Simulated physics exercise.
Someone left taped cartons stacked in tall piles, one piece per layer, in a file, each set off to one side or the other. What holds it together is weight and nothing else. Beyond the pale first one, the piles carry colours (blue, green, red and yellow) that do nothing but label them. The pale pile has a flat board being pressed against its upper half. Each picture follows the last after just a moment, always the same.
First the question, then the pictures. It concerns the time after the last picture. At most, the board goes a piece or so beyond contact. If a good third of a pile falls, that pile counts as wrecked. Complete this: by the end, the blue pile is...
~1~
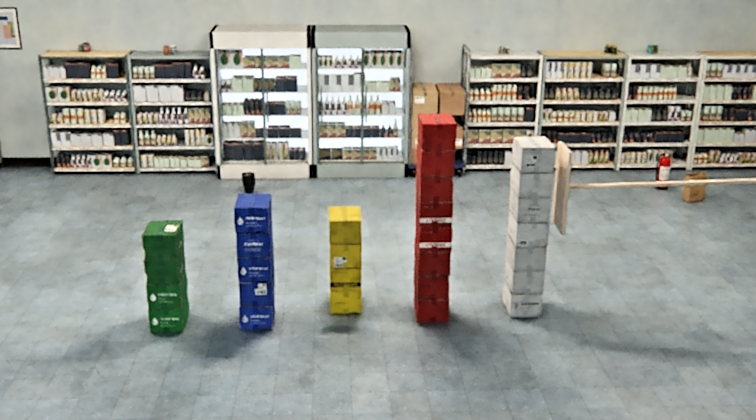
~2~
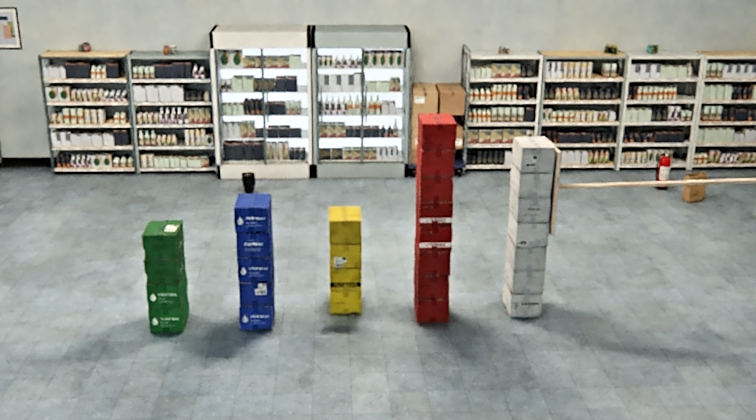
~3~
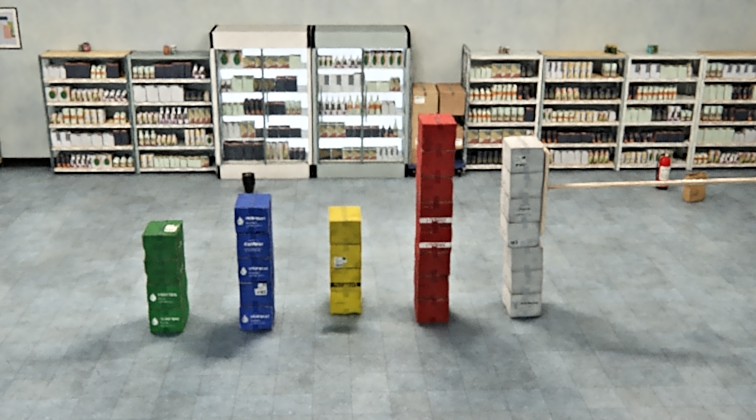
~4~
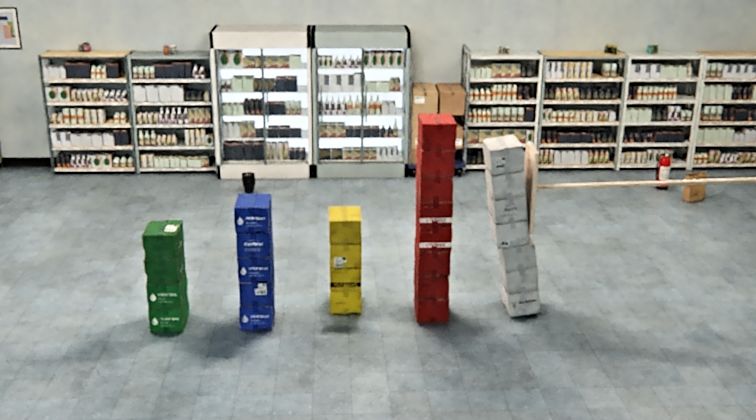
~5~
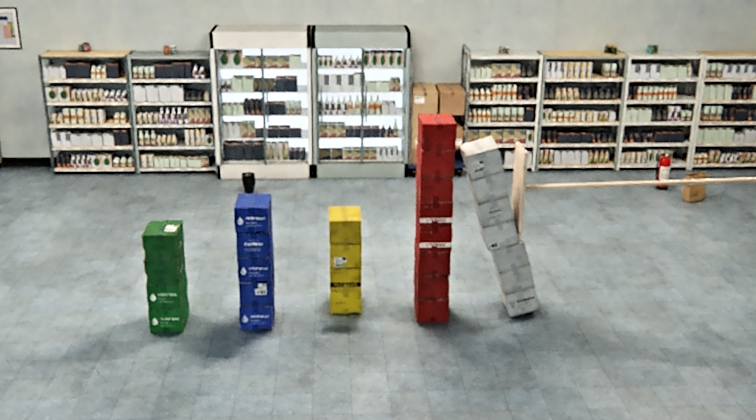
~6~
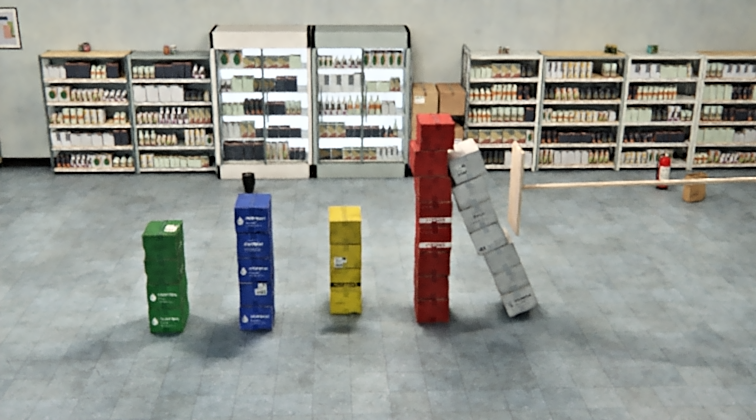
By the end the blue pile is down.
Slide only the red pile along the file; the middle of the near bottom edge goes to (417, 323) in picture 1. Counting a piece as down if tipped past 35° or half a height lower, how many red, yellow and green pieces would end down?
Red 8, yellow 4, green 4.
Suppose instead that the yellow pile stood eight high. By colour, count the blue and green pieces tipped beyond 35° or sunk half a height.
For blue the count is 5, and for green it is 4.
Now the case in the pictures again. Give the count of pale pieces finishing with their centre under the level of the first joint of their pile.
4 in all.
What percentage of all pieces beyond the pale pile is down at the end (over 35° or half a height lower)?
Some 95 in a hundred of them.
Shortly afterwards, 7 of the pale pile down; none of the 5 blue cartons down (3 of 21 in all colours); top blue carton unmoved; top red carton tilted well over, about its own height lower.
Next, 7 of the pale pile down; 4 of the 5 blue cartons down (16 of 21 in all colours); top blue carton tilted clearly, half its height lower; top yellow carton on its side.
In the end, 7 of the pale pile down; 4 of the 5 blue cartons down (20 of 21 in all colours); top blue carton some two heights lower; top yellow carton upside down. From the last view, middles, top blue carton near (105, 259), top yellow carton near (196, 294).
